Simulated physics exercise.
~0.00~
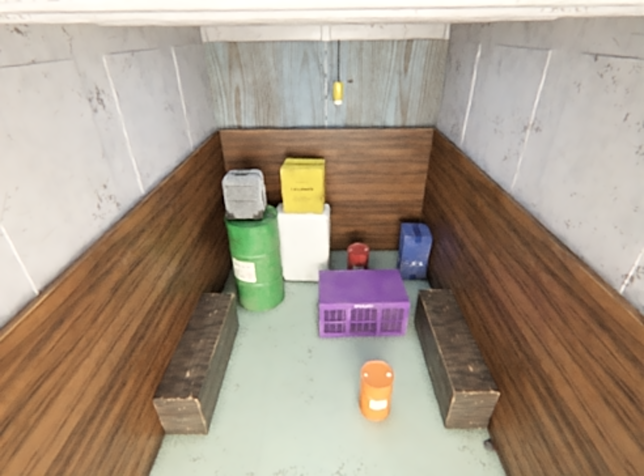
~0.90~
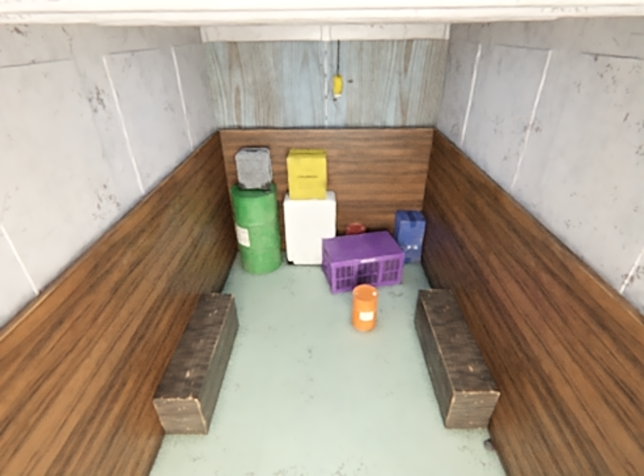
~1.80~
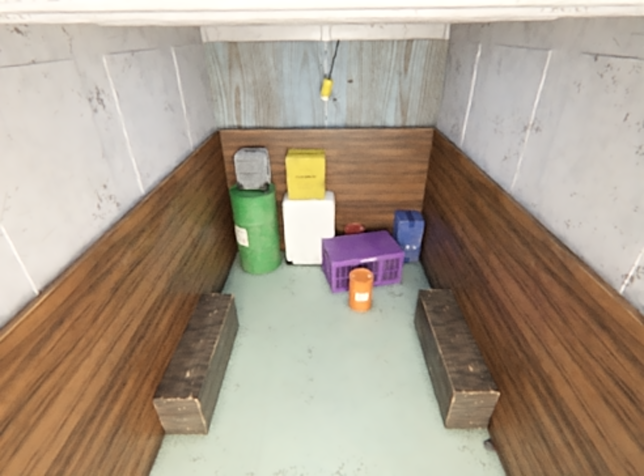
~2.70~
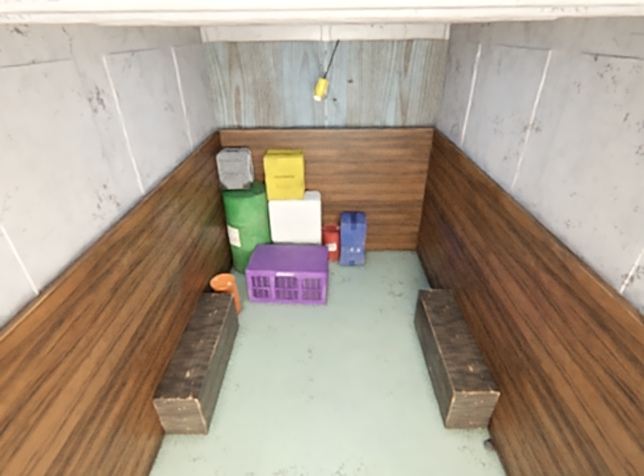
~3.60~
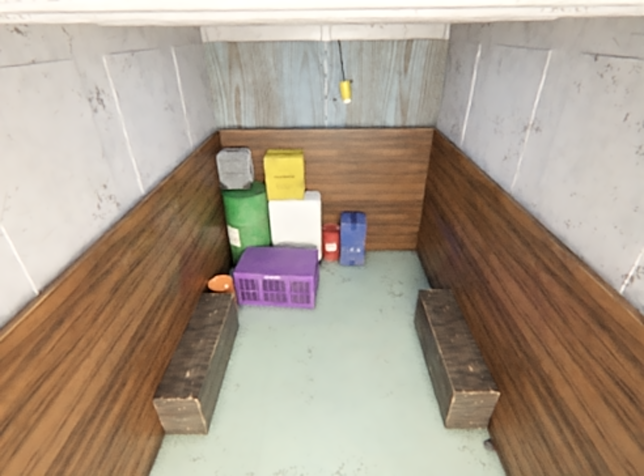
A purple crate and other loose cargo slide forwards, then left, settling against the left side.
